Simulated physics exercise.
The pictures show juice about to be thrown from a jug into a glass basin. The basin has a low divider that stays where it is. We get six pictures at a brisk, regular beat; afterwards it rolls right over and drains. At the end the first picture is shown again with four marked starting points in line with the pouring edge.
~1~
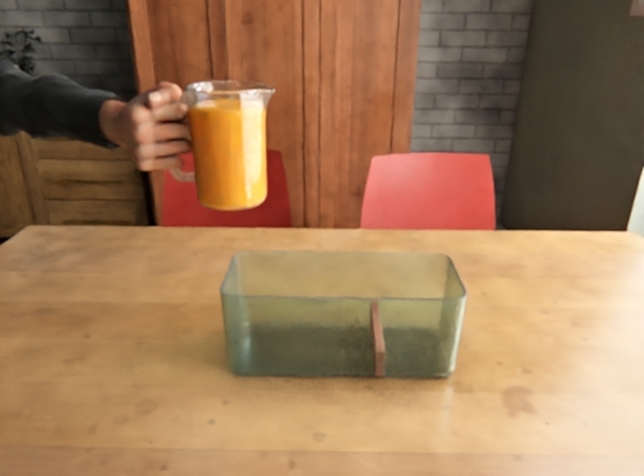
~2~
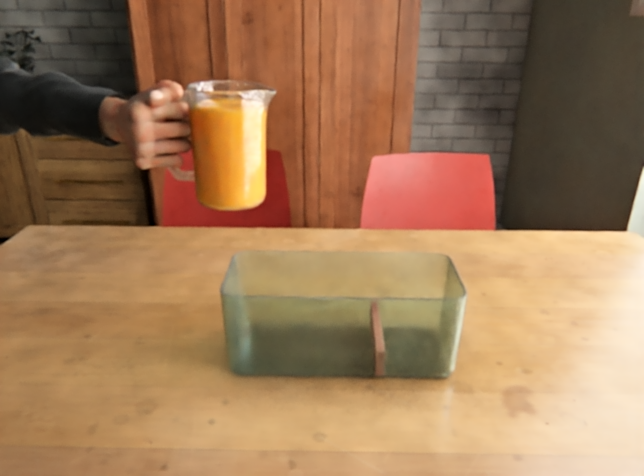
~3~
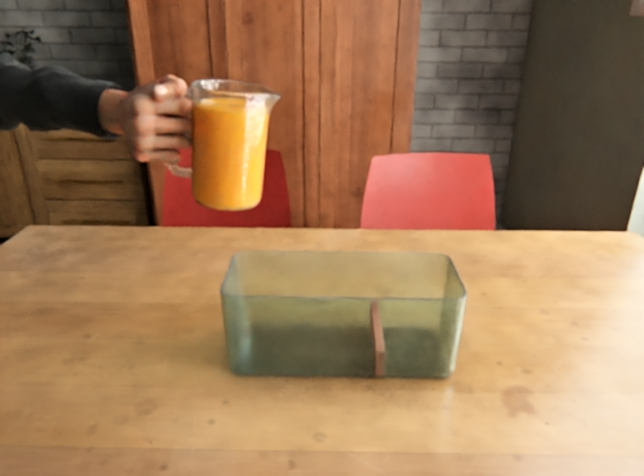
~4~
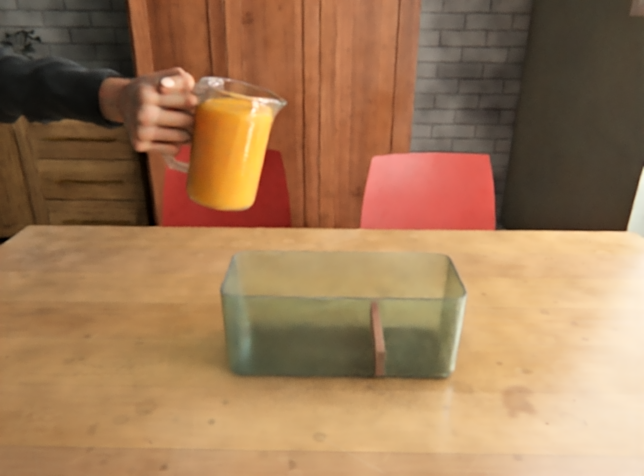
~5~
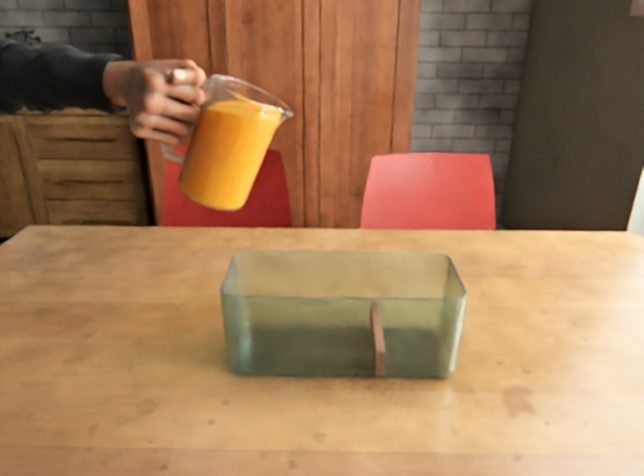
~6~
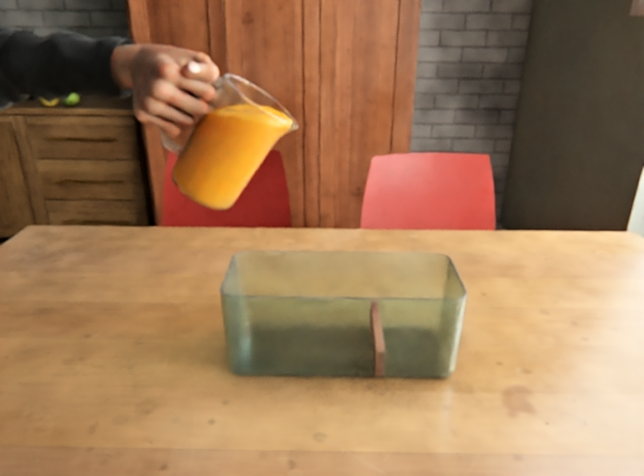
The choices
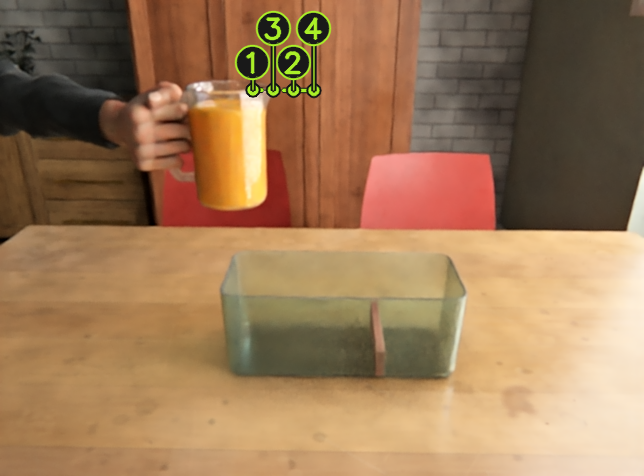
A hand at the left holds a clear jug of orange juice upright above a wooden table, where a glass basin with a low upright divider sits. The hand then tilts the jug steadily to the right, its lip lowering and the juice sloping toward the spout, while the basin stays still.
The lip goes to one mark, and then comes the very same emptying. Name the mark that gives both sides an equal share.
Dot 2.
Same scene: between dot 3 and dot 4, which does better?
It is 4.
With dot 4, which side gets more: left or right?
The right side.
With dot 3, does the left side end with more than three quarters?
Yes.
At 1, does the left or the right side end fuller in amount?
The left side.
On the marked copy, 1 at (252, 90); 2 at (293, 90); 3 at (273, 90); 4 at (313, 90).
With 1, about 88 % ends left of the wall and 8 % right of it; 3 % is lost outside.
With 2, about 56 % ends left of the wall and 43 % right of it.
With 3, about 85 % ends left of the wall and 9 % right of it; 7 % is lost outside.
With 4, about 21 % ends left of the wall and 78 % right of it.
